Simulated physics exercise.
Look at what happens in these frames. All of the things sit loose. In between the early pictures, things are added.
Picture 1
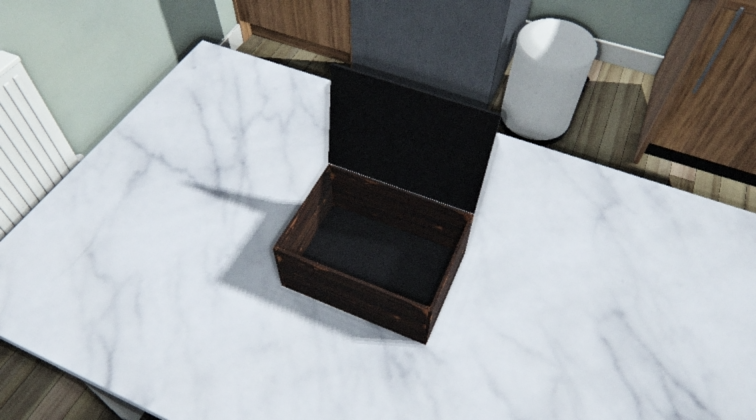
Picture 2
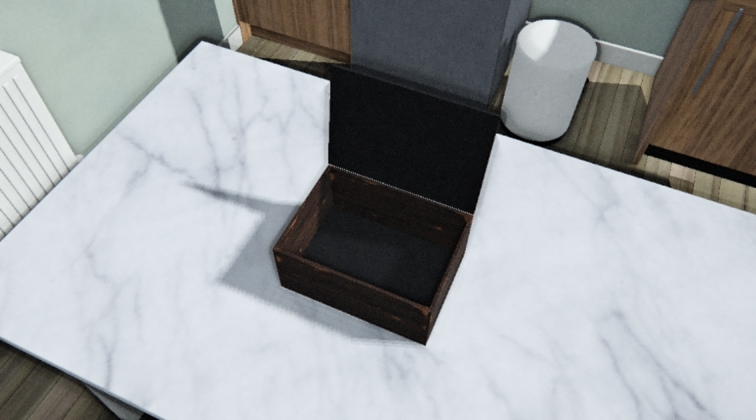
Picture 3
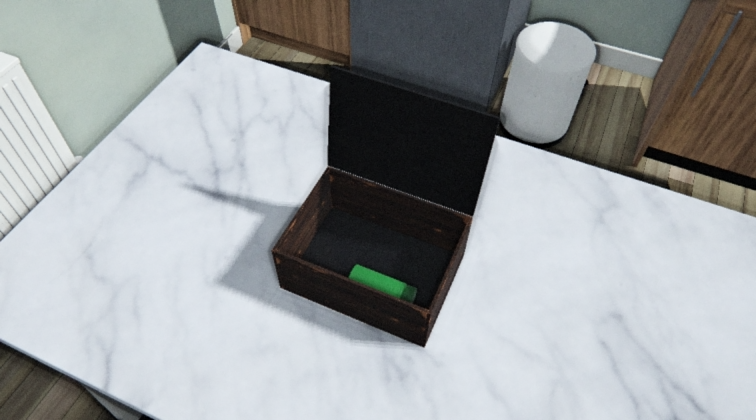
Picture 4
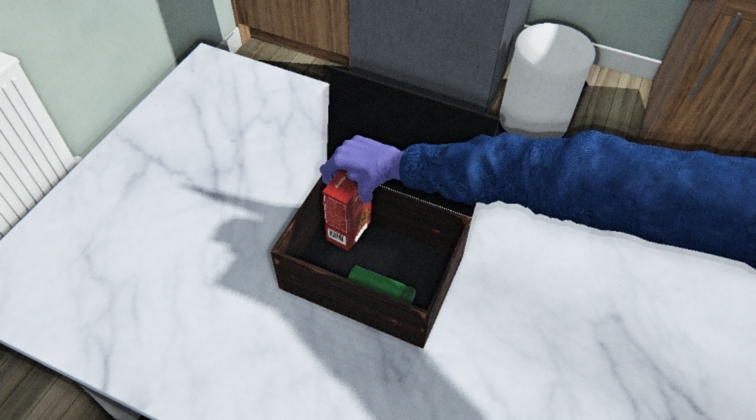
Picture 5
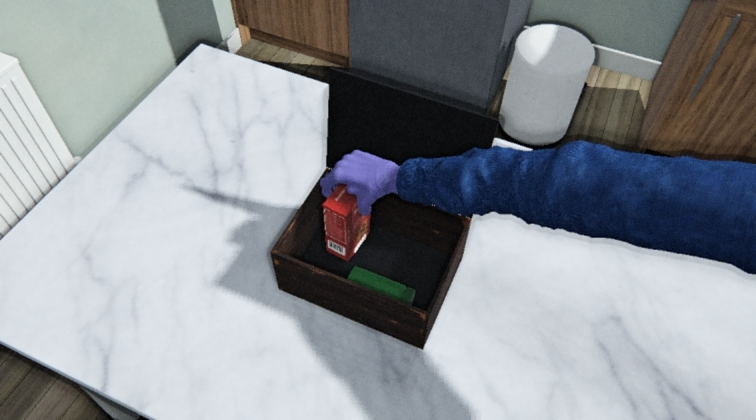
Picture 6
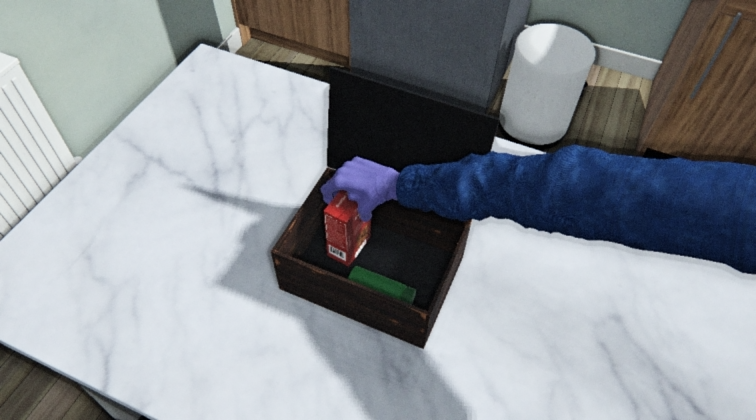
On a marble countertop, a green cylinder appears in an open wooden box, then a purple-gloved hand lowers a red carton inside.
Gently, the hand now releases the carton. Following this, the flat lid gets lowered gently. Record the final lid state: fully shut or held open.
Final lid state: Held open.
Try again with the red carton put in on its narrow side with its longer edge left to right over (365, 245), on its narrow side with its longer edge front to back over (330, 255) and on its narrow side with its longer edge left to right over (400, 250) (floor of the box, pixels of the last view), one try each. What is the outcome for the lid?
So: First shut tight, second shut tight, third shut tight.
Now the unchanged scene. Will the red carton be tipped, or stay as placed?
Simply put, it remains unturned.
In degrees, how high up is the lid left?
Around 40 degrees.
Then, 1.40 s later than the last frame, lid 81° above the rim.
Then, 1.70 s later than the last frame, lid 51° above the rim.
When it is over, lid 39° above the rim; both as before. End places, in pixels of the last picture, red carton near (348, 226).
